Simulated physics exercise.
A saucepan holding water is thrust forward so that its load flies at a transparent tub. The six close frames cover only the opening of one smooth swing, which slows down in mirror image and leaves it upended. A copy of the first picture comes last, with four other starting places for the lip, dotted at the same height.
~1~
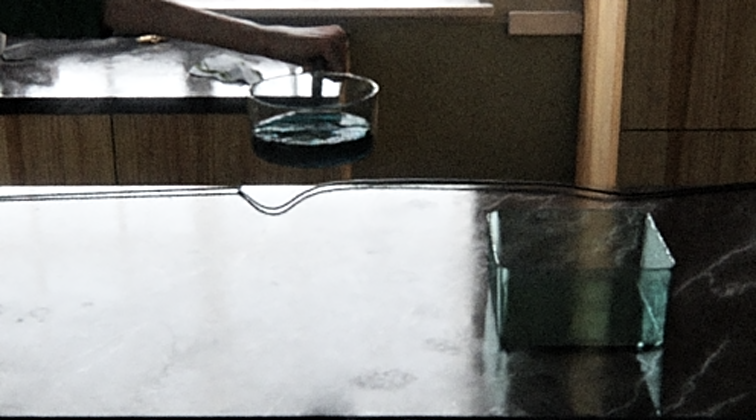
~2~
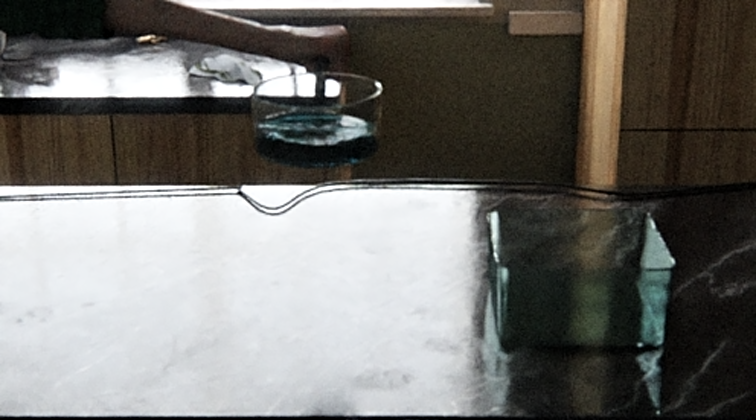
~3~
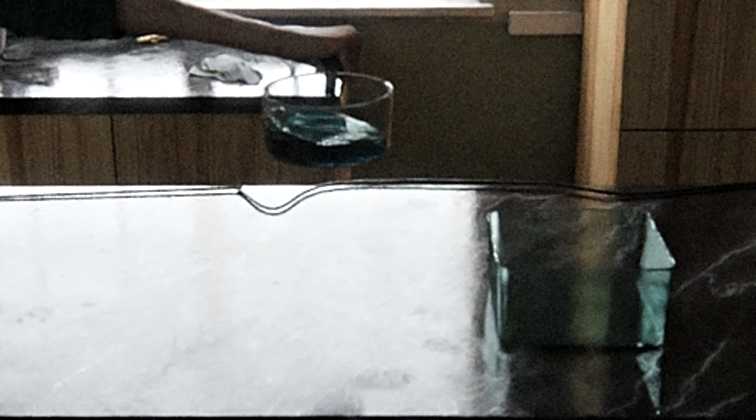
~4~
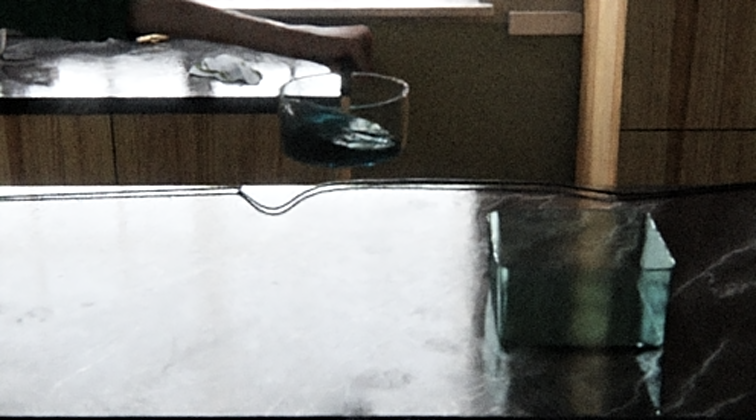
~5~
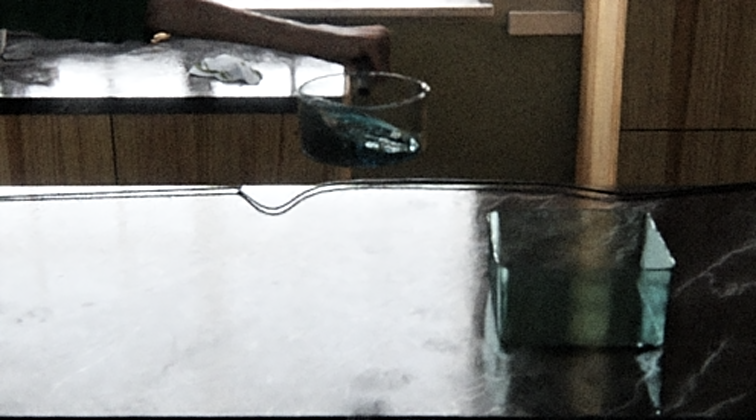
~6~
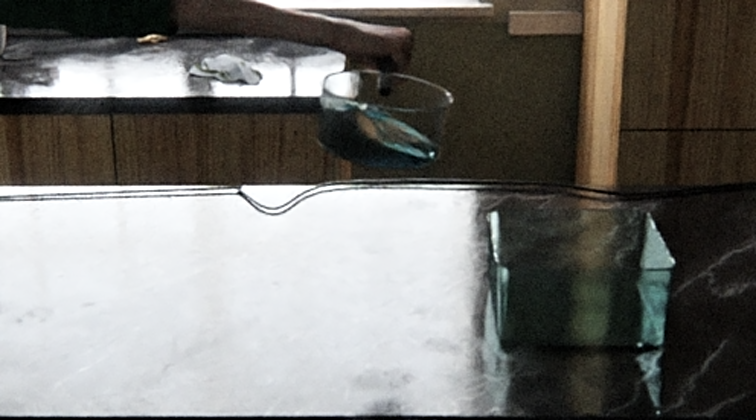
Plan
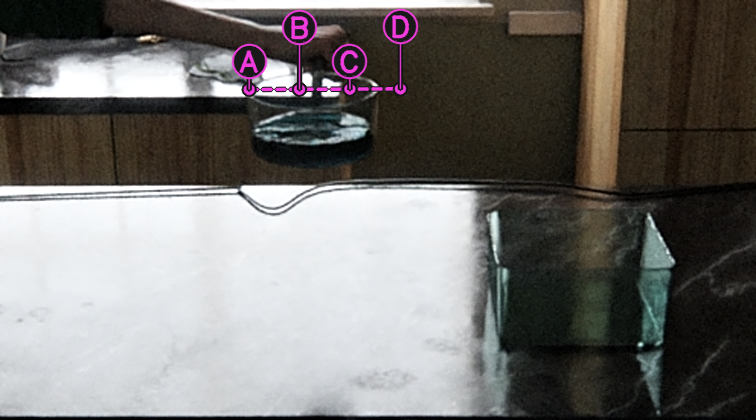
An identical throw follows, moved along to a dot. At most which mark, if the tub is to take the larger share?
It is C.
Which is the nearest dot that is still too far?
B it is.
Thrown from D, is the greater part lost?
No, not at all.
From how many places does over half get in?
Two.
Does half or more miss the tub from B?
Yes, that goes wrong.
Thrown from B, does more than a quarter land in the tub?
Yes.
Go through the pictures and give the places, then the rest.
Upright, lip at (375, 89); tub from (497, 341) to (666, 341); nothing has left yet, in the first frame.
Upright, lip at (379, 89); nothing has left yet, in the second frame.
Upright, lip at (390, 88); nothing has left yet, in the third frame.
Upright, lip at (406, 88); nothing has left yet, in the fourth frame.
Upright, lip at (425, 89); nothing has left yet, in the fifth frame.
Tipped about 8°, lip at (449, 97); nothing has left yet, in the sixth frame.
In magenta, A at (249, 89); B at (299, 89); C at (349, 89); D at (400, 88).
With A, about 10 % lands in the tub, 88 % falls short.
With B, about 33 % lands in the tub, 63 % falls short and 4 % goes beside or beyond.
With C, about 63 % lands in the tub, 30 % falls short and 6 % goes beside or beyond.
With D, about 79 % lands in the tub, 12 % falls short and 9 % goes beside or beyond.
